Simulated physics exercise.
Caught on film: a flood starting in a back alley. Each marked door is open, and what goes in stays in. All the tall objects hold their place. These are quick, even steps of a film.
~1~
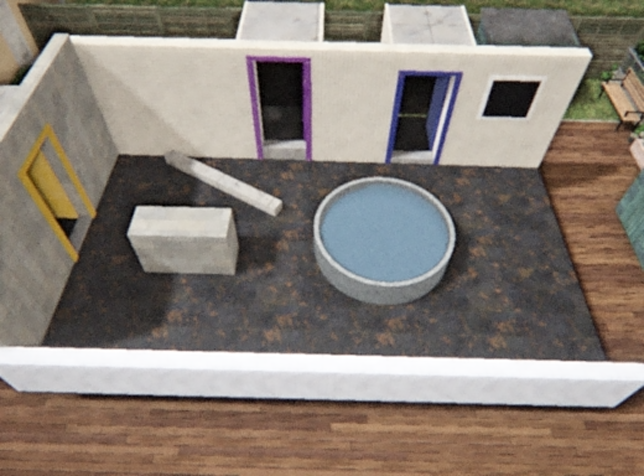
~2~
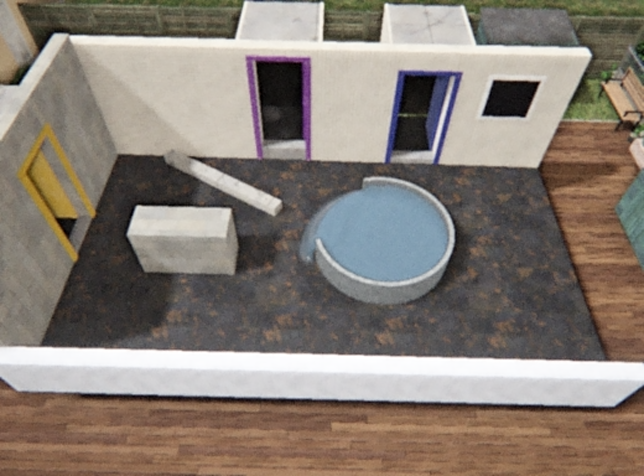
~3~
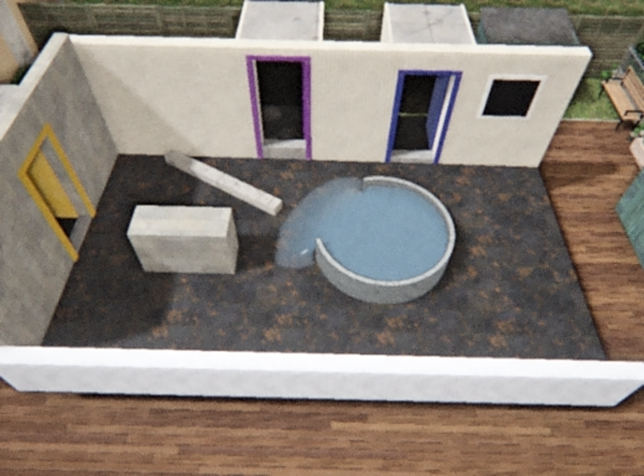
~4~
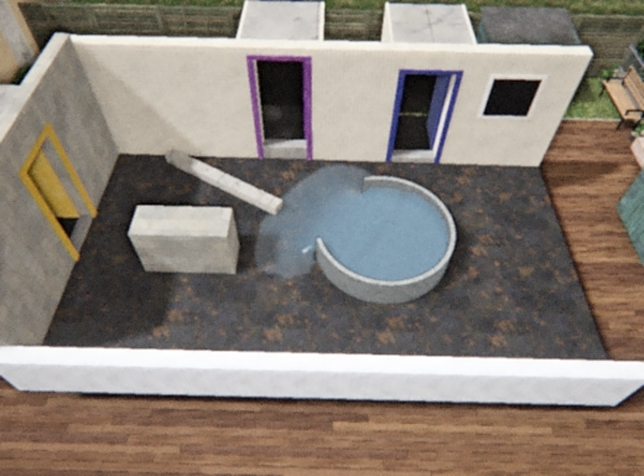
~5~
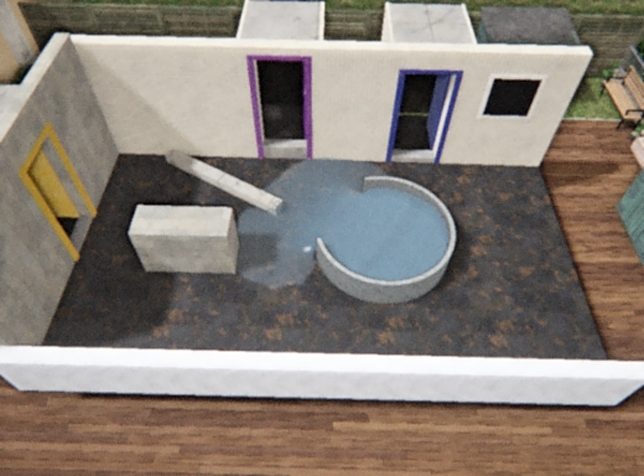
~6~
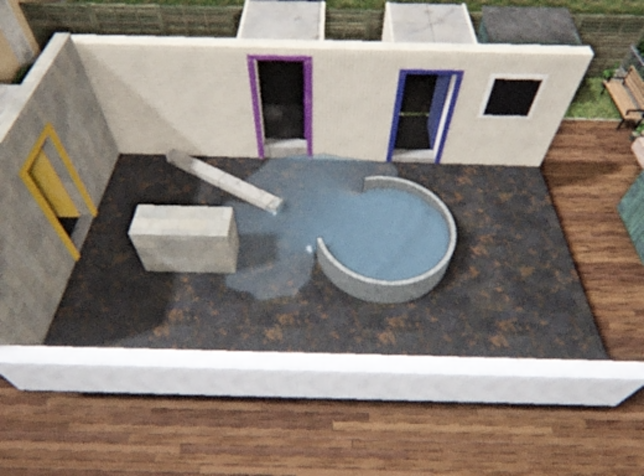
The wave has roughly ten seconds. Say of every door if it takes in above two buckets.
In the end: The yellow door takes more than that; the blue door stays under that; the purple door stays under that.
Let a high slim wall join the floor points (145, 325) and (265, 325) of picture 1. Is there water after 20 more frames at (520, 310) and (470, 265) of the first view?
As listed: Clear, clear.
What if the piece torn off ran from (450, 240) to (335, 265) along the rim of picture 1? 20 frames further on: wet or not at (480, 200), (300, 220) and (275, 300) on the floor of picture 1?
In turn: Dry, free of water, covered.
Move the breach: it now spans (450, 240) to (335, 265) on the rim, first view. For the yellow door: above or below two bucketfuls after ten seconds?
One by one: Yellow lets less in.
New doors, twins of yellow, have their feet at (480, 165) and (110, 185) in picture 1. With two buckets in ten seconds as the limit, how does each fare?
As listed: Keeps below it, is over.
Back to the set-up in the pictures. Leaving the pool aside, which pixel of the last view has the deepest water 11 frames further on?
Roughly at (180, 157).
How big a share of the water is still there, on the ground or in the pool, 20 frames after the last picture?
Near 98 in a hundred.
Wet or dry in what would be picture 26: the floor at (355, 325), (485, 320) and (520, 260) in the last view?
In that order: Not flooded, free of water, no water.
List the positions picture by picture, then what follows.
The pool at (384, 230) is whole and still, in the first picture.
The front is at a hidden place, out from the gap at (327, 217), in the second picture.
Water pours out at (327, 217) and has run to (281, 261), in the third picture.
Water pours out at (328, 217) and has run to (261, 263), in the fourth picture.
The front is at (238, 262), out from the gap at (328, 217), in the fifth picture.
The front is at a hidden place, out from the gap at (328, 217), in the sixth picture.
A moment on, water covers 25 % of the floor; the yellow door not reached, the blue door wet at the sill, nothing in, the purple door wet at the sill, nothing in.
Next, water covers 40 % of the floor; the yellow door wet at the sill, nothing in, the blue door wet at the sill, nothing in, the purple door wet at the sill, nothing in.
Then, water covers 45 % of the floor; the yellow door over two buckets in, the blue door wet at the sill, nothing in, the purple door wet at the sill, nothing in.
Later, water covers 70 % of the floor; the yellow door far over two buckets in, the blue door wet at the sill, nothing in, the purple door wet at the sill, nothing in.
In the end, water covers 85 % of the floor; the yellow door far over two buckets in, the blue door wet at the sill, nothing in, the purple door wet at the sill, nothing in.
